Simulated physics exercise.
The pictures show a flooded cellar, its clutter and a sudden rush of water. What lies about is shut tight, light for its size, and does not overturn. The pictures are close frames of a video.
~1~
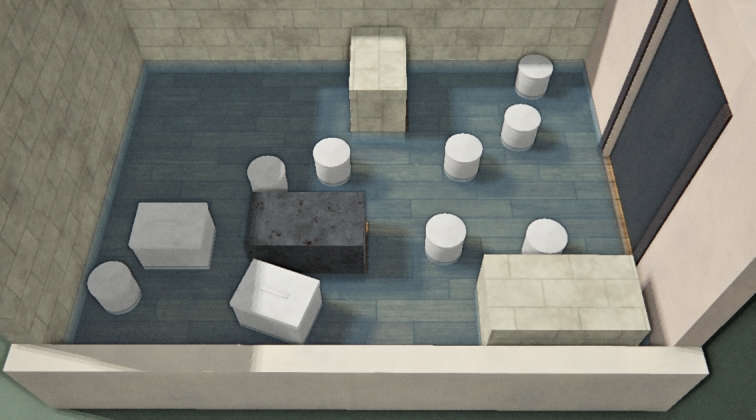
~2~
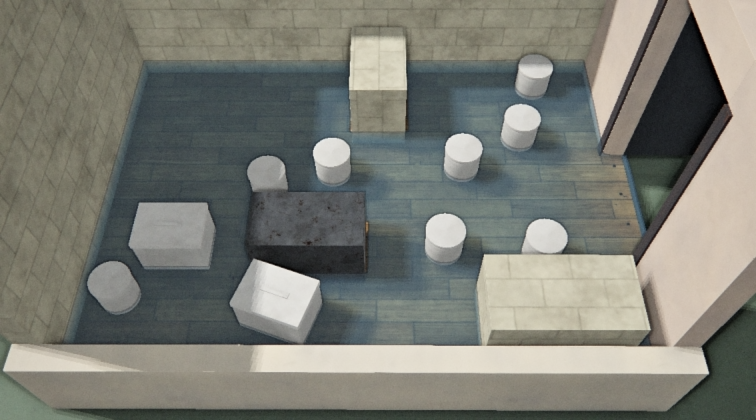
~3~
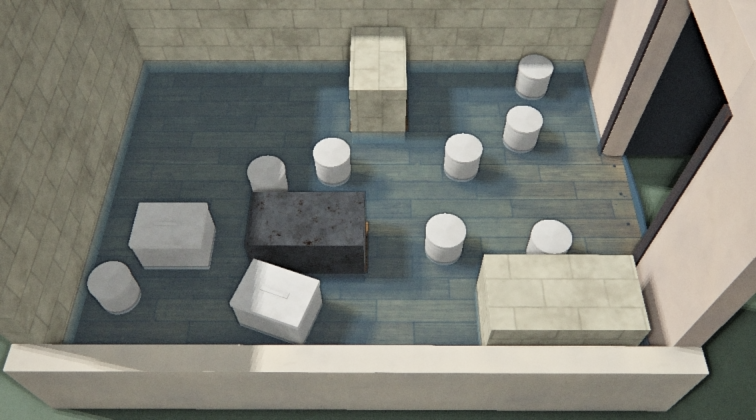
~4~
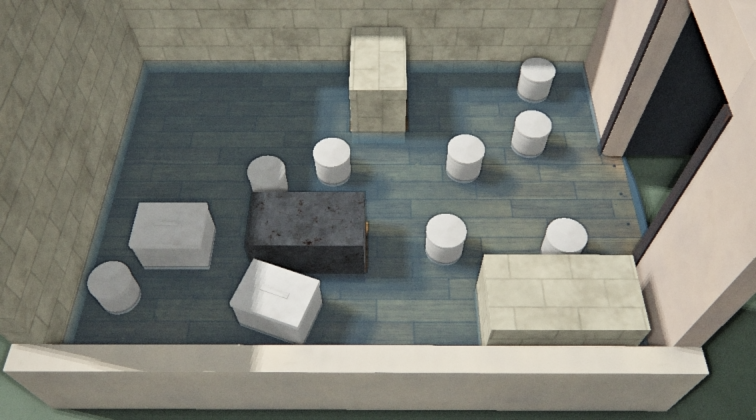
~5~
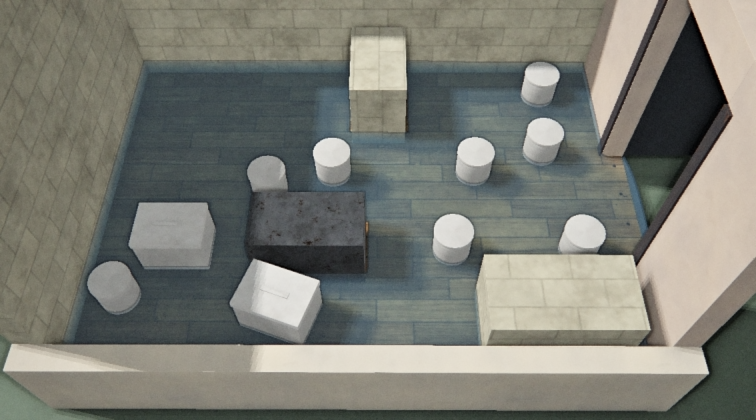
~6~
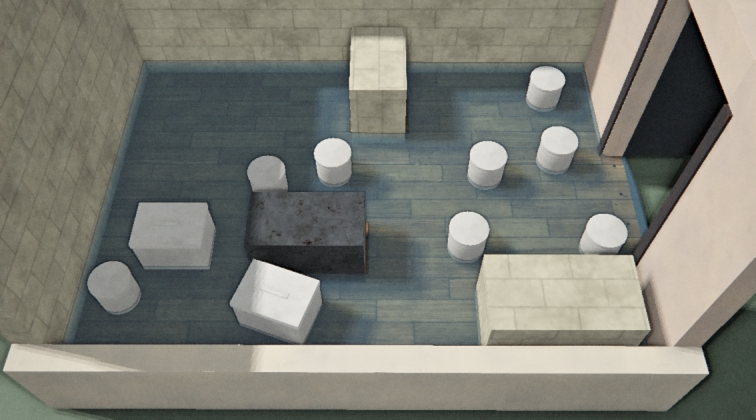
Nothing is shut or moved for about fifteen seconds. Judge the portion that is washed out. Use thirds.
That comes to at least two thirds.
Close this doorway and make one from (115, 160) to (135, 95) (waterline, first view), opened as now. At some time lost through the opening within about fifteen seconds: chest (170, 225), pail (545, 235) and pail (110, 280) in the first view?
One after the other: Carried outside, still in, out.
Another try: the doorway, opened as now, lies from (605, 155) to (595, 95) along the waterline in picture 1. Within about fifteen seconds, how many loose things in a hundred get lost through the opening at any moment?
Near 60 in a hundred.
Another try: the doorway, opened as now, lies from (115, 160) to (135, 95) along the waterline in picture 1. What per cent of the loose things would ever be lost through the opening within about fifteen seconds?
I make it 40 per cent.
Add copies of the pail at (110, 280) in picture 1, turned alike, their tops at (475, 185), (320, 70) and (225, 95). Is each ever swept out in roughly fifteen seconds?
One after the other: Carried outside, inside, kept in.
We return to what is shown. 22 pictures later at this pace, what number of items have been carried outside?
The number is 6.
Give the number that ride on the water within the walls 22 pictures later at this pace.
4 of them.
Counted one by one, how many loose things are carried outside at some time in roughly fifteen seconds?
It comes to 8.
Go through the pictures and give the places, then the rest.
A pail at (547, 236), afloat; a pail at (523, 118) floats; 0 of 10 have shifted, in the first picture.
A pail at (547, 236), afloat; a pail at (523, 118) floats; 0 of 10 have shifted, in the second picture.
A pail at (552, 237), afloat, close to its start; a pail at (525, 119) floats; 0 of 10 have shifted, in the third picture.
A pail at (567, 235), afloat, close to its start; a pail at (534, 124), afloat, close to its start; 2 of 10 have shifted, in the fourth picture.
A pail at (585, 231) floats, a stride from its start; a pail at (546, 132), afloat, close to its start; 5 of 10 have shifted, in the fifth picture.
A pail at (607, 230), afloat, a stride from its start; a pail at (560, 140), afloat, a stride from its start; 5 of 10 have shifted, in the sixth picture.
A moment on, 1 of 10 are out; 9 afloat.
Next, 5 of 10 are out; 5 afloat.
Later, 6 of 10 are out; 4 afloat.
In the end, 8 of 10 are out; 2 afloat.
